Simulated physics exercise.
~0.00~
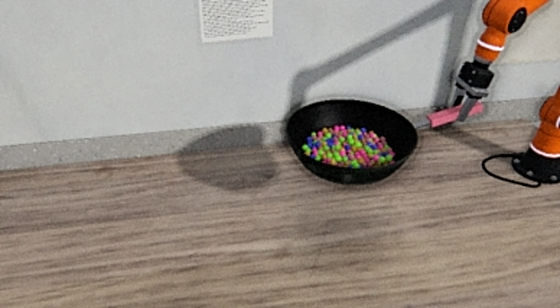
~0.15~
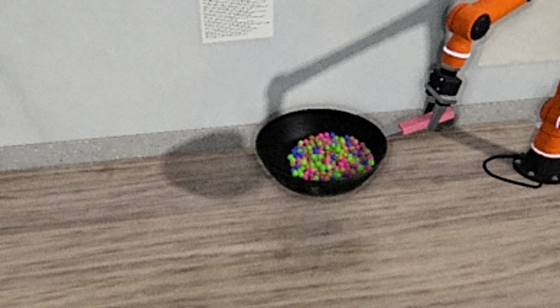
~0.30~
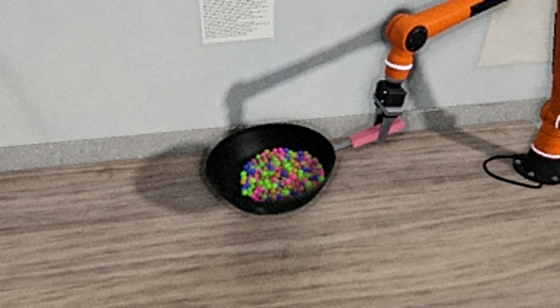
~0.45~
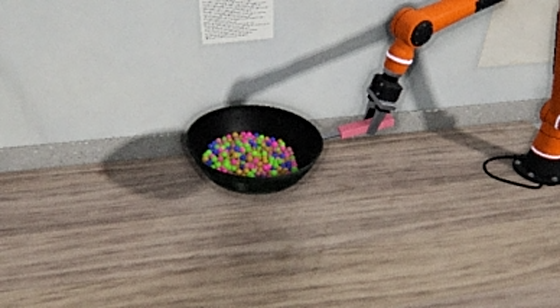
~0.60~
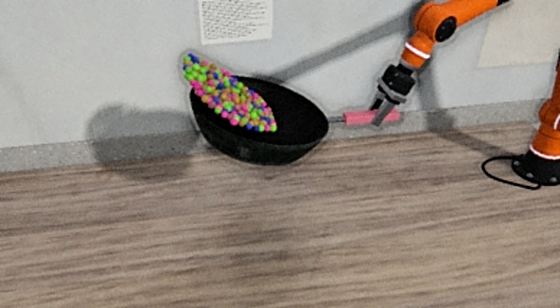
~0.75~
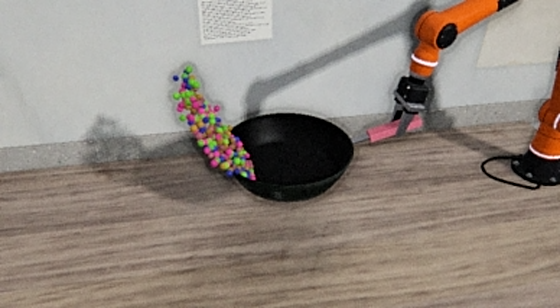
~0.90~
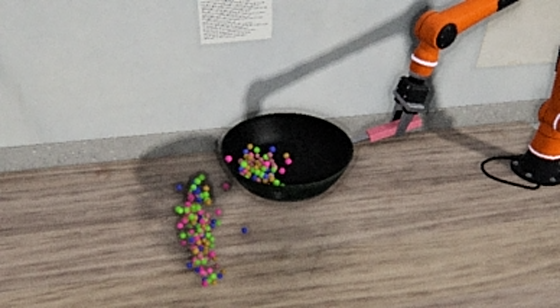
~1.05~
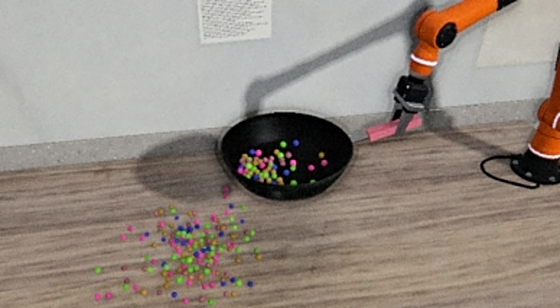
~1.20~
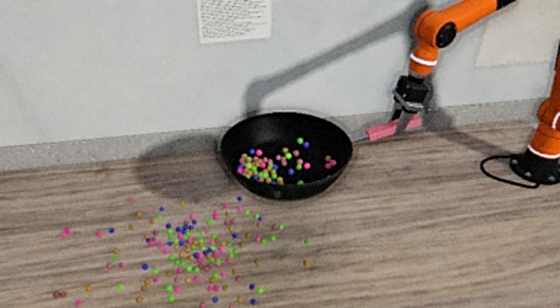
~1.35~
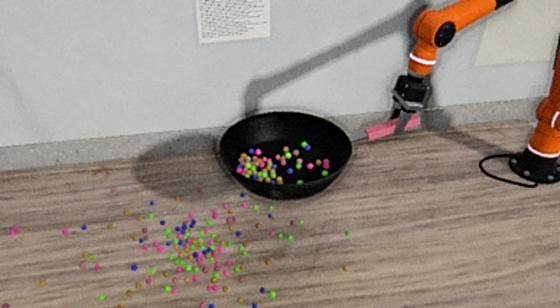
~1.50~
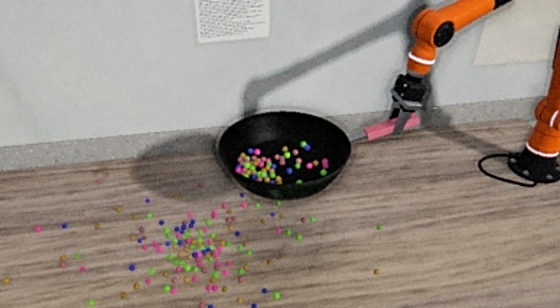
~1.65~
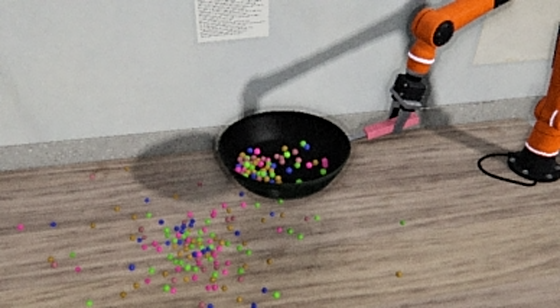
An orange and black robot arm at the right grips the pink handle of a black frying pan filled with small round sweets in pink, green, blue and orange, above a wood-grain surface before a pale wall, seen from slightly above. It carries the pan left, then lifts and tips it, and the sweets surge up over the left rim. The pan swings back right and settles level as the sweets drop in a stream. Most hit the surface, bounce and scatter widely at the lower left, while a smaller cluster stays in the now still pan.
